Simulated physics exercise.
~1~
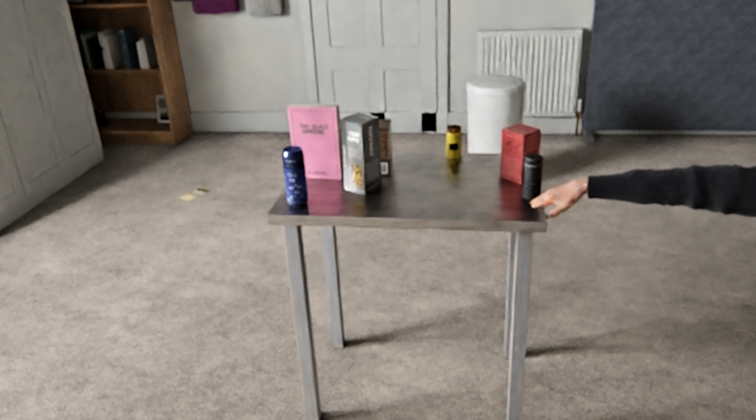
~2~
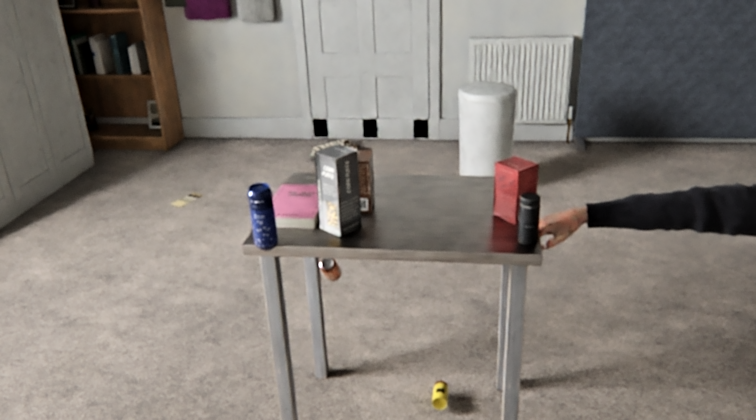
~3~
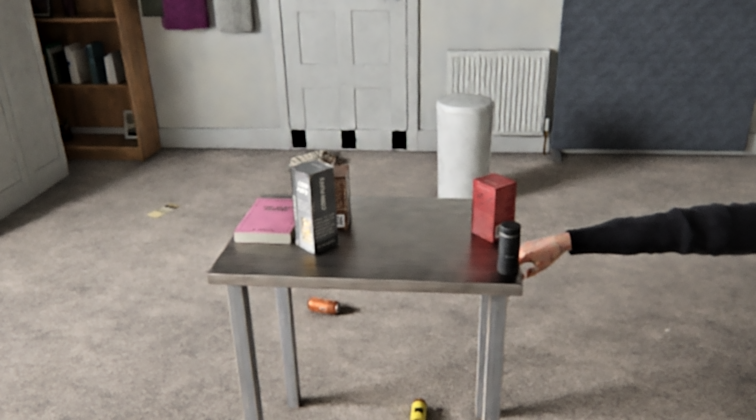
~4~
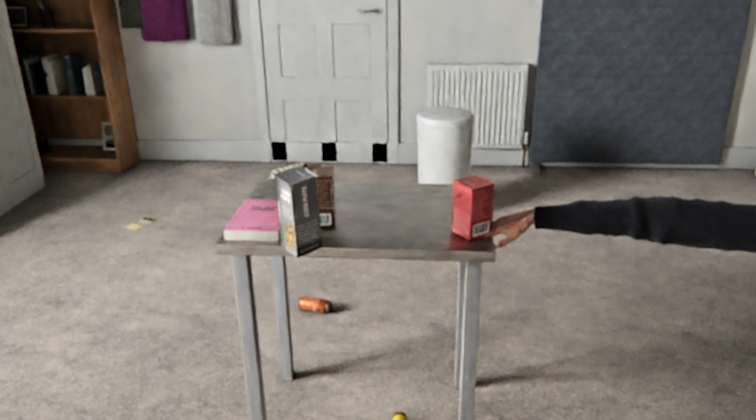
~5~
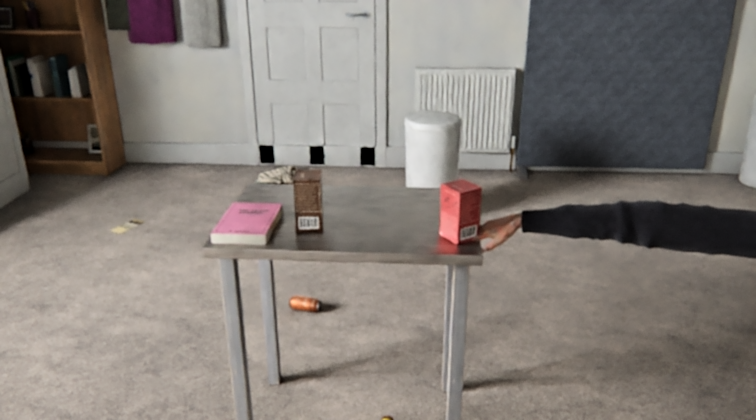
In a carpeted room, a hand jolts a table, toppling the pink book as several items fall off.
